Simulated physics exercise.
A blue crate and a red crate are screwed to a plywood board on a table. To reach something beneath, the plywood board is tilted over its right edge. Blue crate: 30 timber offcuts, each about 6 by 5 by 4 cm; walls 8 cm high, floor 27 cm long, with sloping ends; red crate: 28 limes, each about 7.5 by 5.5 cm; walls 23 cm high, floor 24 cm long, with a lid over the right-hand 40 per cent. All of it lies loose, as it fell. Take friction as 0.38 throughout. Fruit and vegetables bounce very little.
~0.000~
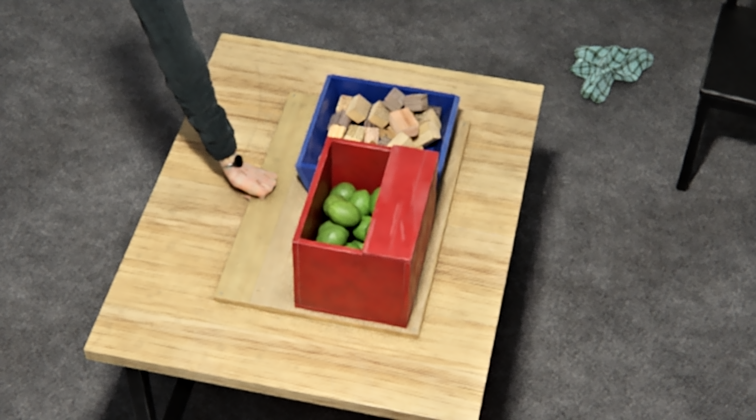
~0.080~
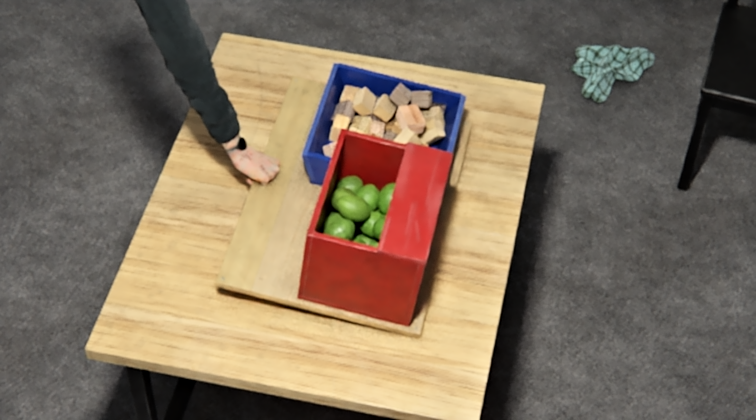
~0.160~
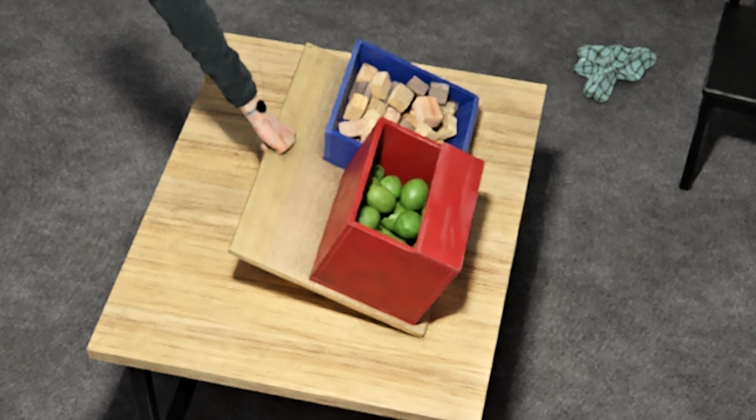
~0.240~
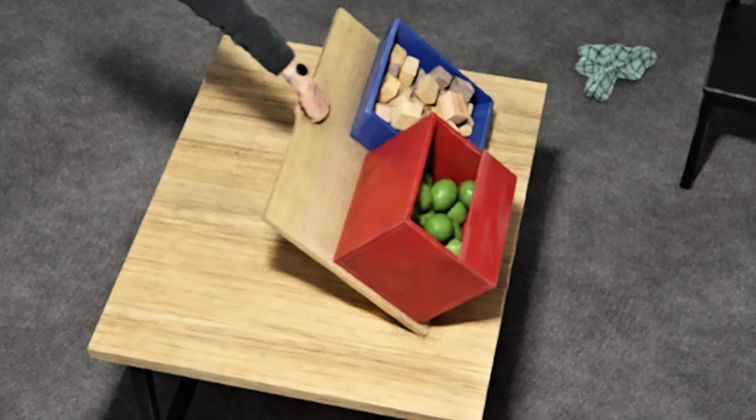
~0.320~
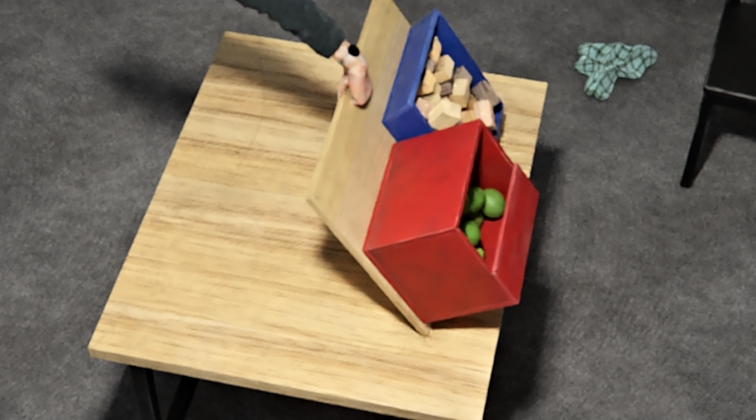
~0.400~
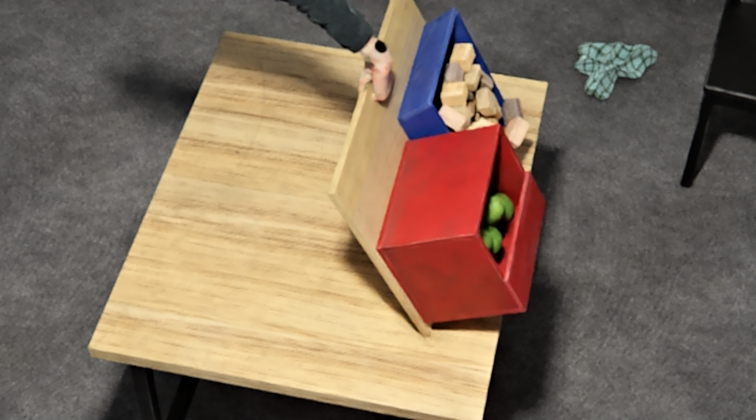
At the start, a blue crate of wooden blocks and a red, partly covered crate of green fruit sit on a board lying flat on a table. A hand then lifts the board's left side, tilting it steeply over its right edge, and the blocks and fruit shift rightward inside their crates.
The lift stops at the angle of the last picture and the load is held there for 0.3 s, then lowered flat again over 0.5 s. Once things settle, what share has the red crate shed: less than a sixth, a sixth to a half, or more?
Fewer than one in six of the limes leave the red crate.
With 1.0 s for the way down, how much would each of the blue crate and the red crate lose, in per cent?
In that case blue crate 60, red crate 0 per cent.
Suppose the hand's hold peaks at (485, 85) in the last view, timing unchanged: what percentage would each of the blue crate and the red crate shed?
In that case blue crate 100, red crate 20 per cent.
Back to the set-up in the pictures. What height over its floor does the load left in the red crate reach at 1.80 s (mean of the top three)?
Roughly 17 cm high.
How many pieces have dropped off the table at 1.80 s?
Some 16 pieces.
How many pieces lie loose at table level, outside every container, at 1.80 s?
Some 3 pieces.
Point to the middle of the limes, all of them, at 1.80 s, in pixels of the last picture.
At about (378, 237).
After 0.62 s, tilt 63°; 9 of 30 out of the blue crate and 0 of 28 out of the red crate.
After 0.90 s, tilt 41°; 19 of 30 out of the blue crate and 0 of 28 out of the red crate.
After 1.30 s, tilt 0°; 19 of 30 out of the blue crate and 0 of 28 out of the red crate.
Outcome (at 1.80 s), 19 of 30 out of the blue crate and 0 of 28 out of the red crate. Asked share, 0 of 28, 0 per cent.
